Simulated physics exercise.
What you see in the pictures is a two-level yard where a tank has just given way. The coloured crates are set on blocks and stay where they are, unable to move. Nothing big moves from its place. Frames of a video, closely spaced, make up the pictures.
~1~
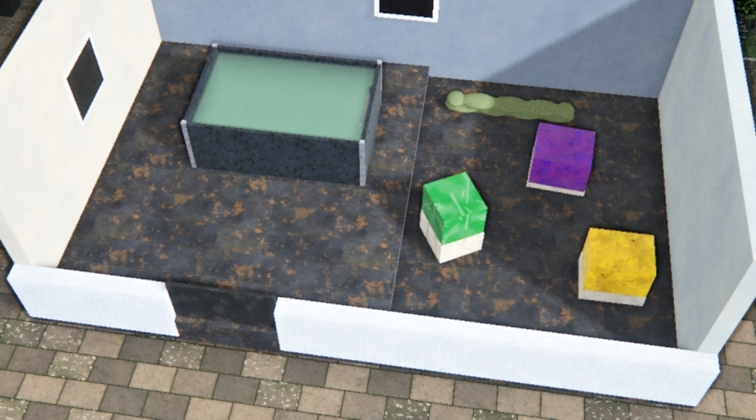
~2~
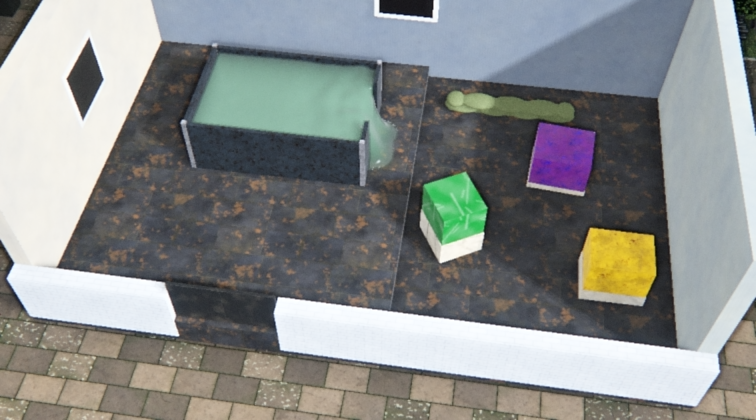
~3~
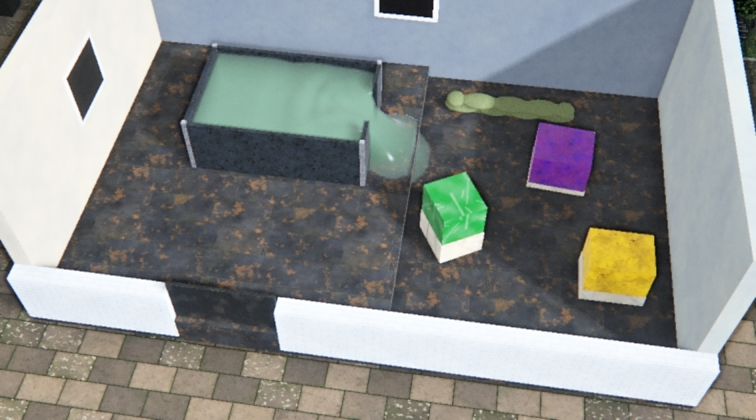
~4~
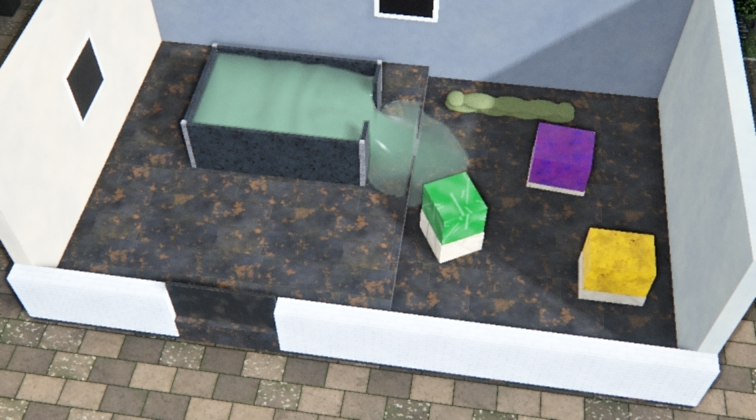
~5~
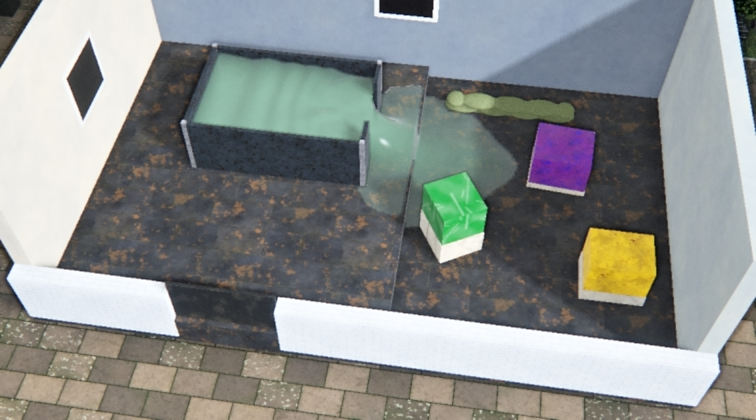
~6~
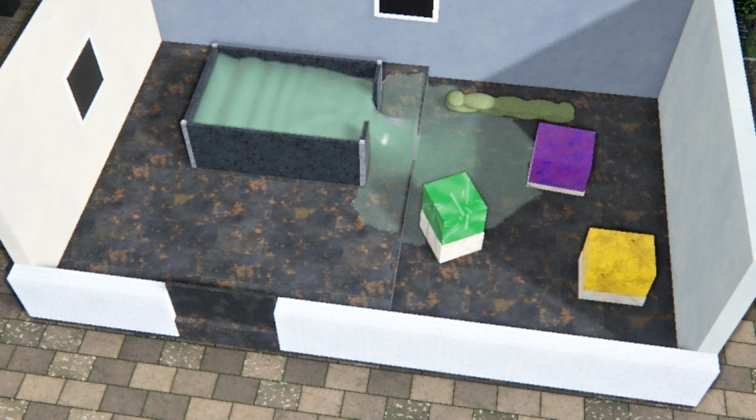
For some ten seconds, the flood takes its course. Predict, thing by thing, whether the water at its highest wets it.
The purple crate is wetted. The green crate is not wetted. The yellow crate is wetted.
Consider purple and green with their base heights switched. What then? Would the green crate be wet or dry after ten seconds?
Well, the green one is inundated then.
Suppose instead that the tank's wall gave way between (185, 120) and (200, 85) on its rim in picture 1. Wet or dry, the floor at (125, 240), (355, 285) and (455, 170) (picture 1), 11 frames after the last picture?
The first comes out soaked, the second untouched, the third untouched.
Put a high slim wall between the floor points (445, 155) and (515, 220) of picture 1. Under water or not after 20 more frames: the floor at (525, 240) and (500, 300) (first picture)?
In order, I'd call them inundated and inundated.
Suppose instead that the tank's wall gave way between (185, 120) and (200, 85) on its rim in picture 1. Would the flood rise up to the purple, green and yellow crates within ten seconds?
I'd say the purple crate is overrun, while the green crate stays clear and the yellow crate stays clear.
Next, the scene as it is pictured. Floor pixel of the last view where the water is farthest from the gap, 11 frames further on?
Farthest reach: (672, 376).
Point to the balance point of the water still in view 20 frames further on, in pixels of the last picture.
Roughly (422, 167).
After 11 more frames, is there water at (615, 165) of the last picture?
Answer: Flooding.
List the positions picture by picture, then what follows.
In the first frame, still water in the open tank at (285, 96).
In the second frame, the front is at (386, 125), out from the gap at (369, 131).
In the third frame, water pours out at (369, 132) and has run to (423, 167).
In the fourth frame, the front is at (464, 157), out from the gap at (369, 132).
In the fifth frame, water pours out at (369, 132) and has run to (510, 162).
In the sixth frame, the front is at (537, 188), out from the gap at (369, 131).
A moment on, water covers 25 % of the floor; the purple crate water round its plinth, the green crate water round its plinth, the yellow crate water round its plinth.
Next, water covers 40 % of the floor; the purple crate water round its plinth, the green crate water round its plinth, the yellow crate water round its plinth.
Then, water covers 45 % of the floor; the purple crate water round its plinth, the green crate water round its plinth, the yellow crate water round its plinth.
Later, water covers 50 % of the floor; the purple crate water round its plinth, the green crate water round its plinth, the yellow crate water round its plinth.
In the end, water covers 45 % of the floor; the purple crate was topped, the green crate stayed above the water, the yellow crate was topped.
